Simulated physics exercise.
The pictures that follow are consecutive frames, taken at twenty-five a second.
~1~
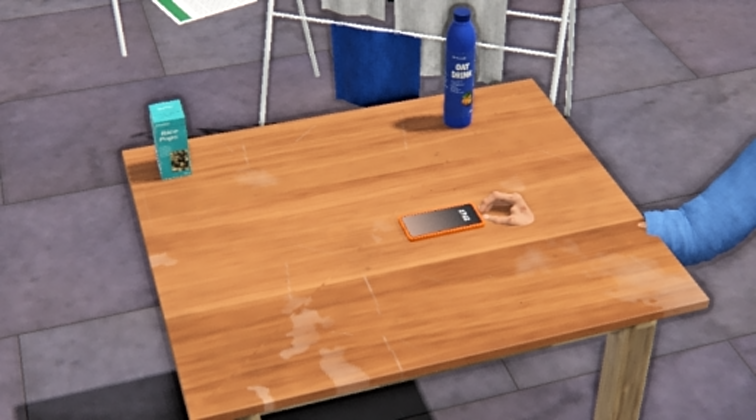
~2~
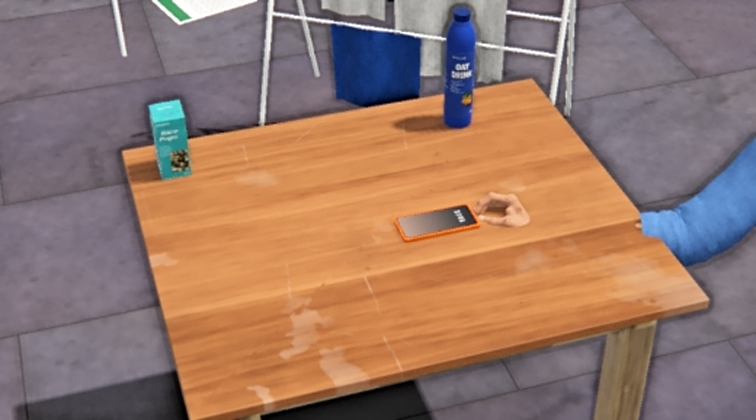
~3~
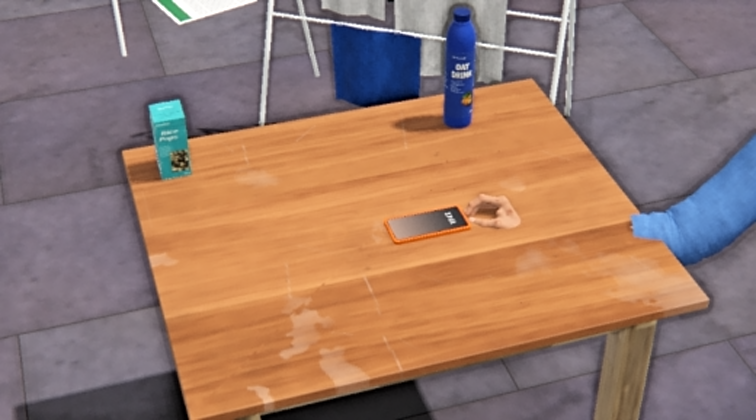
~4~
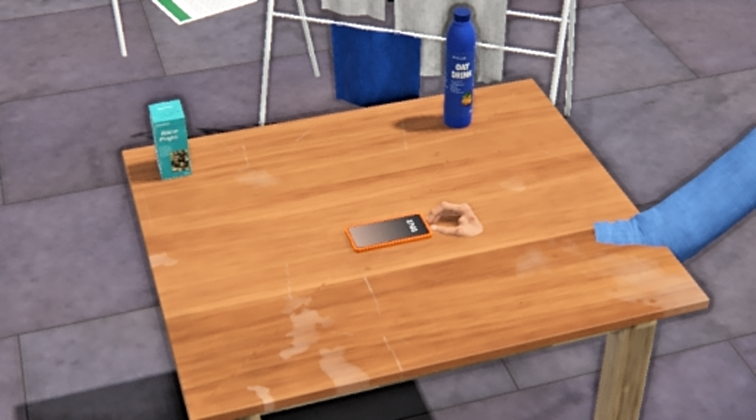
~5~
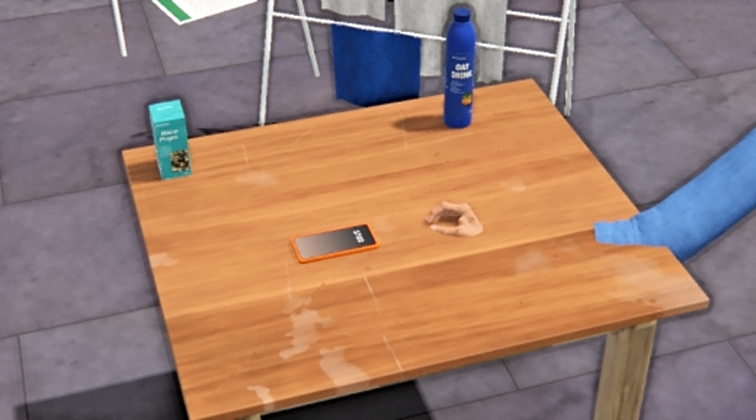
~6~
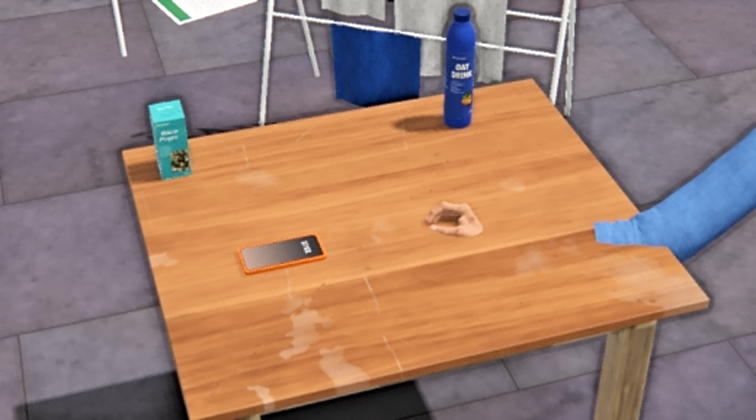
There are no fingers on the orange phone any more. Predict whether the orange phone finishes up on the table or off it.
Off the table.
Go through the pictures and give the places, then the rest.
Under the hand; orange phone (442, 222), in the first picture.
Under the hand; orange phone (437, 223), in the second picture.
Under the hand; orange phone (427, 225), in the third picture.
Orange phone (389, 232), in the fourth picture.
Orange phone (335, 243) slid about its own width, in the fifth picture.
Orange phone (282, 254) slid about its own width, in the sixth picture.
Then, 0.10 s after the last picture, orange phone now off the table.
Then, 0.30 s after the last picture, things are still on the move.
Then, 0.40 s after the last picture, as before.
By the end, off the table, orange phone.
